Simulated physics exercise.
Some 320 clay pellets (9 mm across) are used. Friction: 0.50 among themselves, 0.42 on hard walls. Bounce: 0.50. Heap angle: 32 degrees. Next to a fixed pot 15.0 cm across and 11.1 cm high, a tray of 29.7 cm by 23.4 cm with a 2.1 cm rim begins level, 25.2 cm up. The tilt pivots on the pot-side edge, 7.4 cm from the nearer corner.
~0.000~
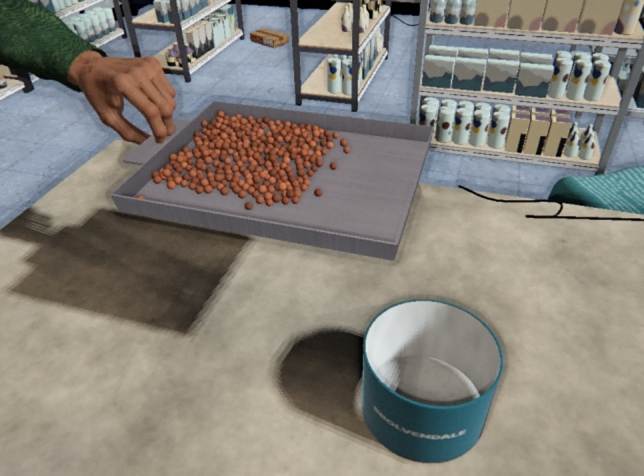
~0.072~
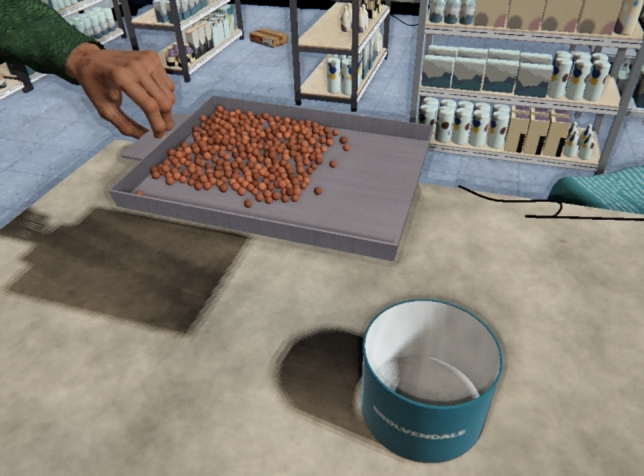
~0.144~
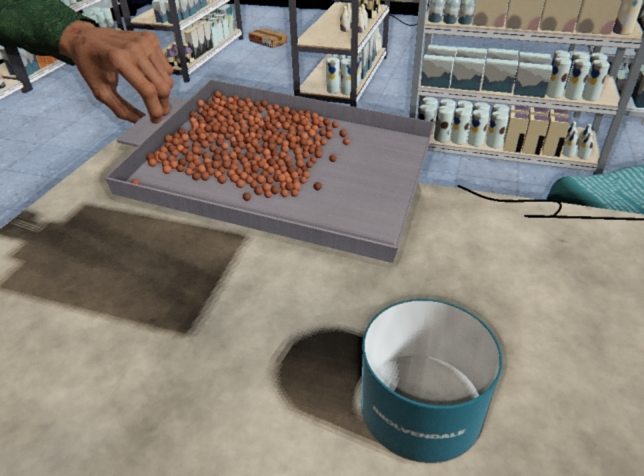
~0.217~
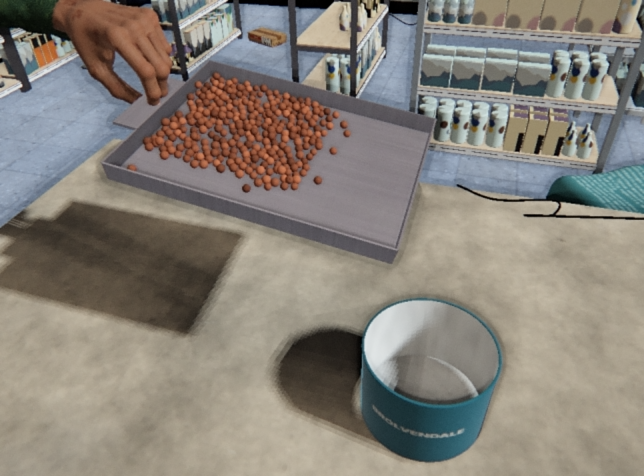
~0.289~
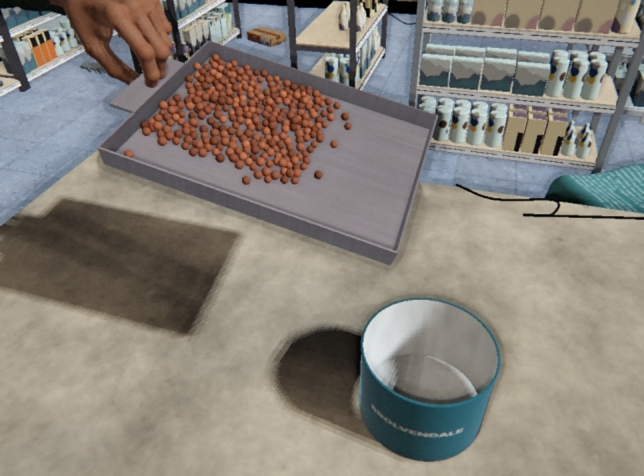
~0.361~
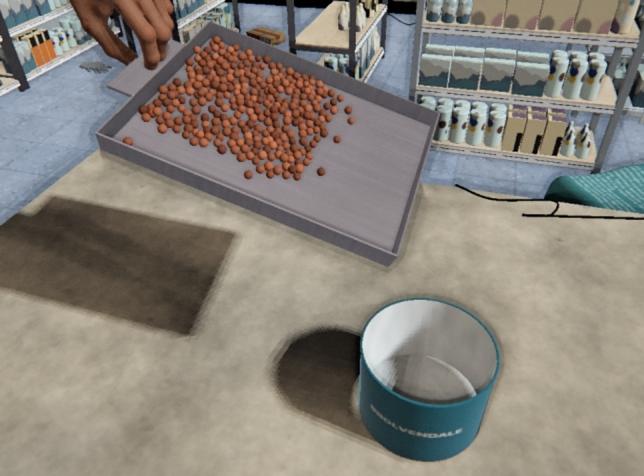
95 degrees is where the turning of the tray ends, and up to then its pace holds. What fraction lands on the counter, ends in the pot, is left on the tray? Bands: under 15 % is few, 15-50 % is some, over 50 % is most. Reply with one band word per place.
Counter few, pot most, left on the tray few.
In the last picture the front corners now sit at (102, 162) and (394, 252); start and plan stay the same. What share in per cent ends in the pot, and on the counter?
Per cent by place - pot 90, counter 5.
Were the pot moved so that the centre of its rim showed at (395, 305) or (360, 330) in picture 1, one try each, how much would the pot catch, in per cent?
The shares would be near 20 and 30 per cent respectively.
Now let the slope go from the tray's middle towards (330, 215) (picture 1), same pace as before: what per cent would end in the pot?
Roughly 65 % of the pieces.
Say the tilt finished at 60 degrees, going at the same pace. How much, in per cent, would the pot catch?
It would land at about 25 percent.
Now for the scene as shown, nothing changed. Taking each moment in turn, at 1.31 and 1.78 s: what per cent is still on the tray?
In turn: 70, 30.
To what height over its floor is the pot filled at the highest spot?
It reaches roughly 2.5 cm.
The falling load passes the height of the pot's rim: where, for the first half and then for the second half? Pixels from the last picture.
First half close to (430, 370), second half close to (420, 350).
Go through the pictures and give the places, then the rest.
Tray tilt 0 degrees, front corners at (114, 194) and (395, 242); middle of the pieces at (249, 155); pot at (432, 348), in the first picture.
Tray tilt 1 degrees, front corners at (112, 189) and (395, 243); middle of the pieces at (248, 151), in the second picture.
Tray tilt 5 degrees, front corners at (108, 177) and (396, 246), lowest corner right front; middle of the pieces at (247, 141), in the third picture.
Tray tilt 10 degrees, front corners at (105, 162) and (396, 248), lowest corner right front; middle of the pieces at (246, 128), in the fourth picture.
Tray tilt 14 degrees, front corners at (101, 147) and (396, 250), lowest corner right front; middle of the pieces at (246, 115), in the fifth picture.
Tray tilt 19 degrees, front corners at (99, 132) and (396, 253), lowest corner right front; middle of the pieces at (247, 103); pot at (429, 347). Its pace works out near 65 degrees a second, in the sixth picture.
After 0.93 s, tilt 55 degrees; the tray holds 95 %, the pot 0 %.
Then, at 1.31 s, tilt 79 degrees; the tray holds 70 %, the pot 25 %.
Then, at 1.78 s, tilt 95 degrees; the tray holds 30 %, the pot 30 %.
In the end, at 2.9 s, counter 10 %, pot 90 %, tray 5 %.
